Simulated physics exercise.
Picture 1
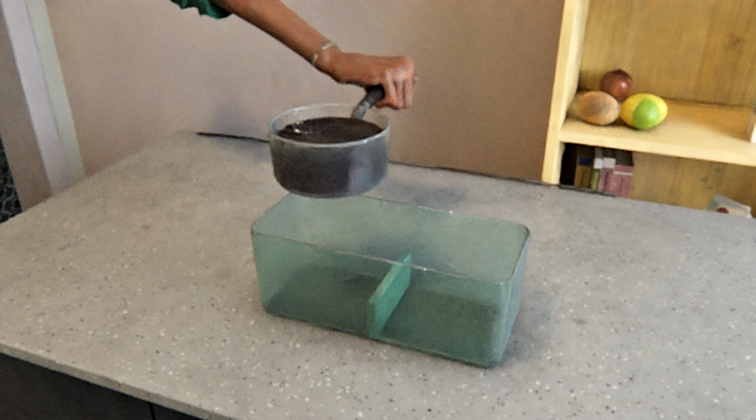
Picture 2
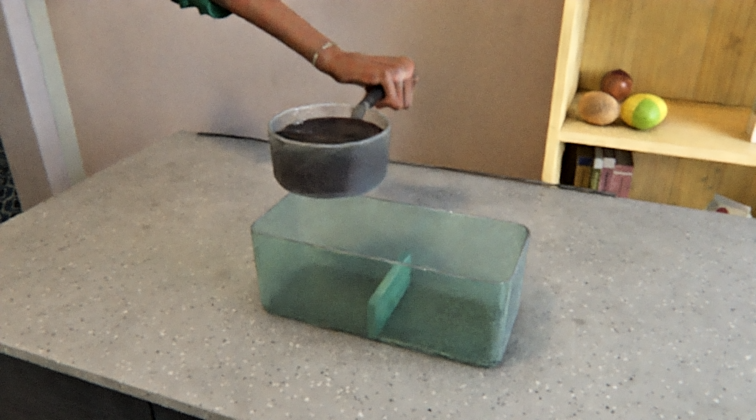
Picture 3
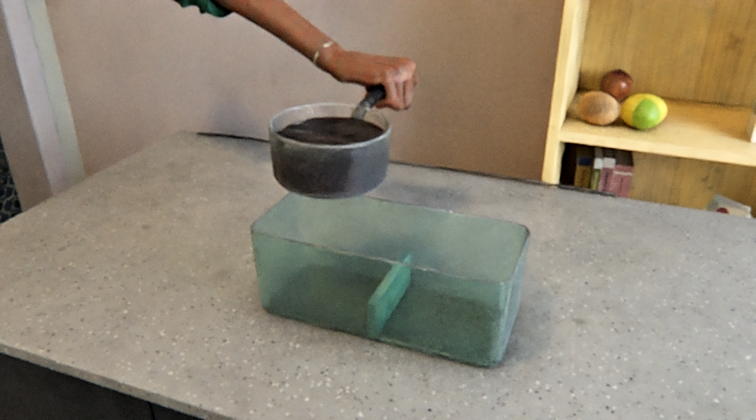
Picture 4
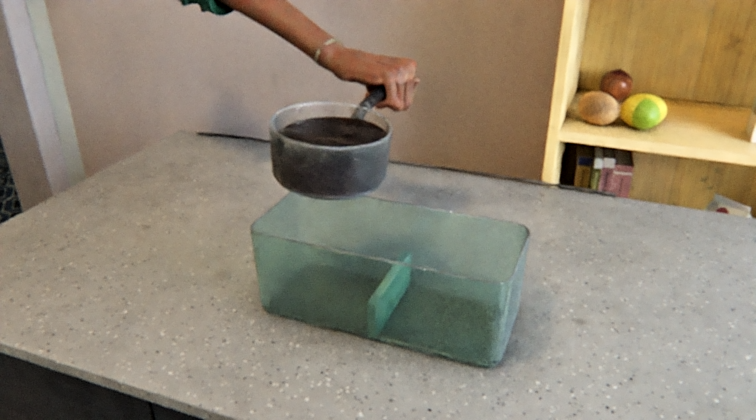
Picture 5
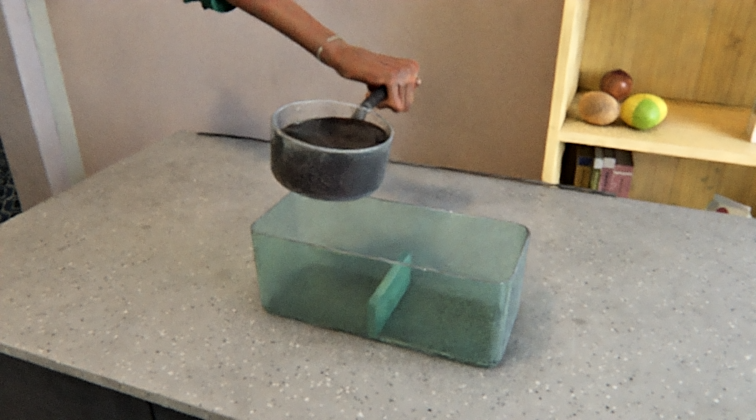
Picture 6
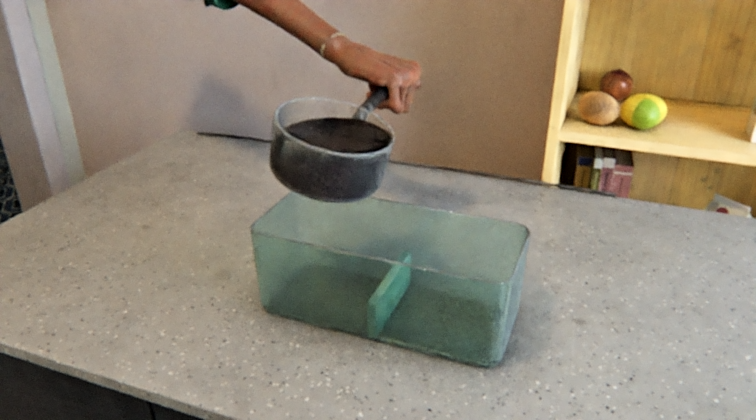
A hand holding a dark-filled saucepan by its handle stays nearly still above a green, see-through basin with a low wall across its floor, then slowly tilts the pan slightly down toward the right.
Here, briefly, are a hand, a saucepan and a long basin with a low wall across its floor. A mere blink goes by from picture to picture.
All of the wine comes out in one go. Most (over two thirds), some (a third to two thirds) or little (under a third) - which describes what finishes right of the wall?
Most.
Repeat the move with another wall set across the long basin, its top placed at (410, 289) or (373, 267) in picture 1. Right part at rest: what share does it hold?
It would come to roughly 70 per cent the first time and roughly 95 per cent the second.
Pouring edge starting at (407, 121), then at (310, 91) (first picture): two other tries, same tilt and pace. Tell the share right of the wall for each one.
First try 95 %, second try 5 %.
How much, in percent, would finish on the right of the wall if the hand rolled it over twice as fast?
I'd estimate about 70 percent ends up there.
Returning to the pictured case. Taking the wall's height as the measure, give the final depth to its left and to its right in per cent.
Left side 10 percent, right side 60 percent.
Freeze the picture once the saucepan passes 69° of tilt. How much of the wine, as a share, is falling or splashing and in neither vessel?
25 per cent.
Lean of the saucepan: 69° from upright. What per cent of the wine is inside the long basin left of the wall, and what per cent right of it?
Split is about 0 % to the left and 30 % to the right.
A moment on, the saucepan is tipped part way and 44 per cent is still to pour, 0 is left of the wall and 30 right of it.
Next, the saucepan is tipped right over and 5 per cent is still to pour, 10 is left of the wall and 82 right of it.
Then the saucepan is tipped right over and 0 per cent is still to pour, 17 is left of the wall and 83 right of it.
Later the saucepan is tipped right over and 0 per cent is still to pour, 17 is left of the wall and 83 right of it.
Finally, 17 per cent lies left of the wall, 83 right of it and 0 outside.
